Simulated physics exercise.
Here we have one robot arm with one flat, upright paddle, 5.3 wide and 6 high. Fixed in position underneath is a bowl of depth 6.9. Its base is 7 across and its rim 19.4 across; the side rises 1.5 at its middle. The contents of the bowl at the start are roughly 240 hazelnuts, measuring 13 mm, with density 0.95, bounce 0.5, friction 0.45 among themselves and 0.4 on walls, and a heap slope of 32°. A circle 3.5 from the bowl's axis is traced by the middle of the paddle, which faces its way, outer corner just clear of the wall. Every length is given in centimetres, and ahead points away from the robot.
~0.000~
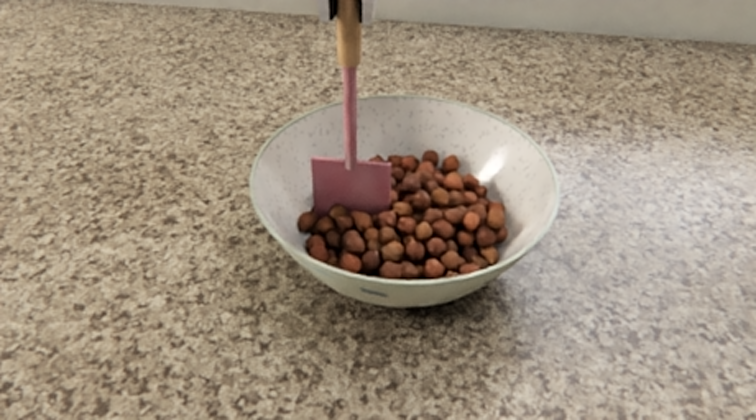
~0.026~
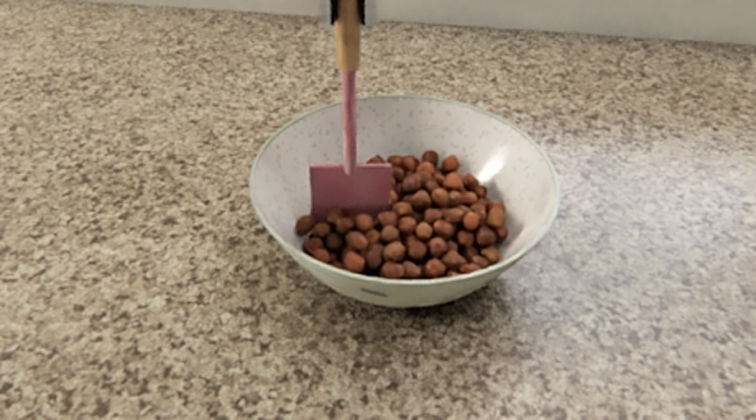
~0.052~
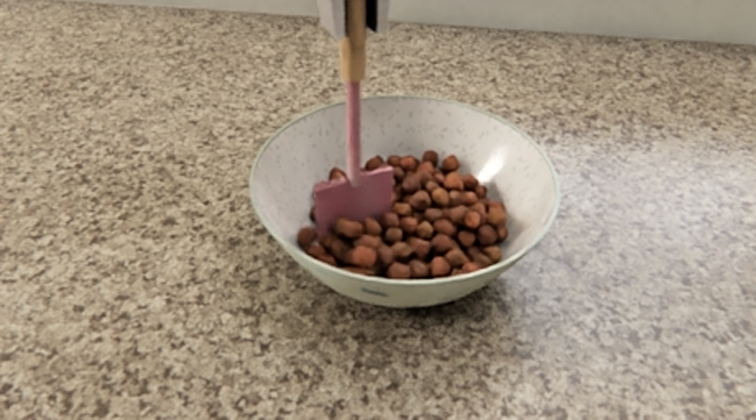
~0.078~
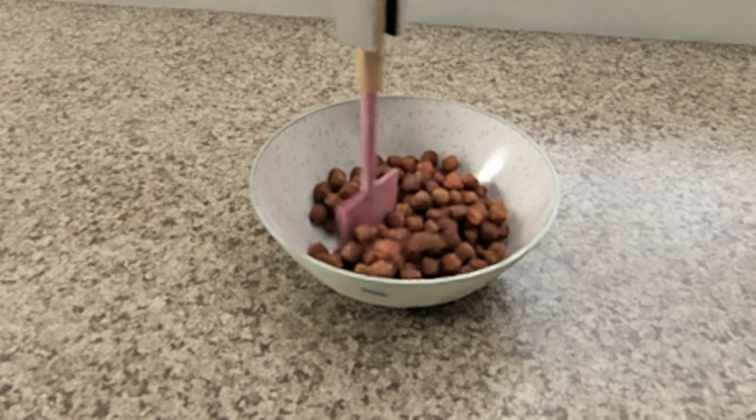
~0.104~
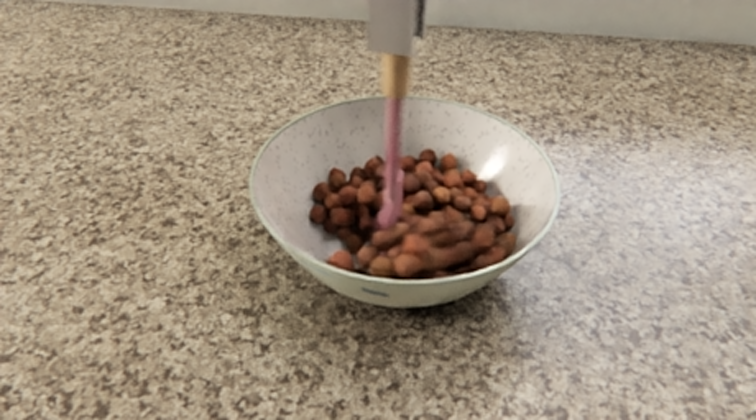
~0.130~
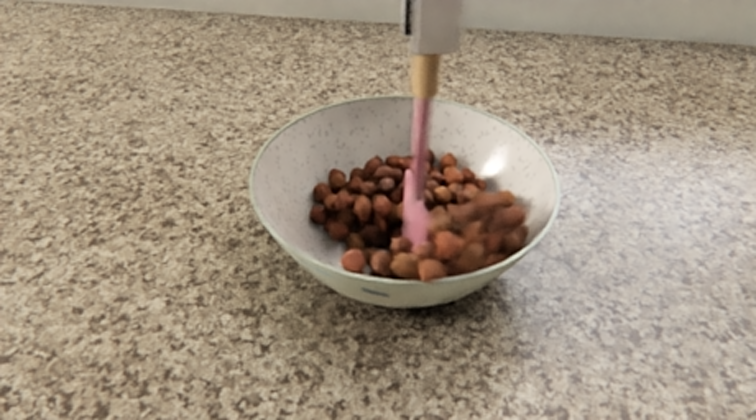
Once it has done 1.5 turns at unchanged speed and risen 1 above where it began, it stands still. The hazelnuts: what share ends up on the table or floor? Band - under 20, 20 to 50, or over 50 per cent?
Band: 20 to 50 per cent.
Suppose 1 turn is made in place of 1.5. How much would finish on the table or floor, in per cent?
Roughly 30 percent would end up there.
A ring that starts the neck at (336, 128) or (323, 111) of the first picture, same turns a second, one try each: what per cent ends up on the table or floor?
Near 40 and 15 in a hundred, one try each.
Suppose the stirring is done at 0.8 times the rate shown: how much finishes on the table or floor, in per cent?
I'd put it near 15 %.
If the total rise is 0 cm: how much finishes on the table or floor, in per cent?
Near 35 in a hundred.
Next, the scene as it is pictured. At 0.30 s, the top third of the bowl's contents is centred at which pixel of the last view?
Around pixel (398, 131).
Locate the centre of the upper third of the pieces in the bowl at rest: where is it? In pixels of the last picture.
I'd put it at about (471, 198).
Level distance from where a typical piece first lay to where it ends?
Somewhere around 10 centimetres.
By 0.30 s, 272° round, highest piece 13 above the table; 209 in the bowl, 7 on the table or floor, 28 in flight or on the tool.
By 0.47 s, 78° round, highest piece 10 above the table; 184 in the bowl, 45 on the table or floor, 15 in flight or on the tool.
By 0.76 s, 180° round, highest piece 8 above the table; 166 in the bowl, 76 on the table or floor, 2 in flight or on the tool.
By 1.46 s, 180° round, highest piece 7 above the table; 166 in the bowl, 78 on the table or floor.
Final count, 166 in the bowl, 78 on the table or floor. That is 32 % on the table or floor.
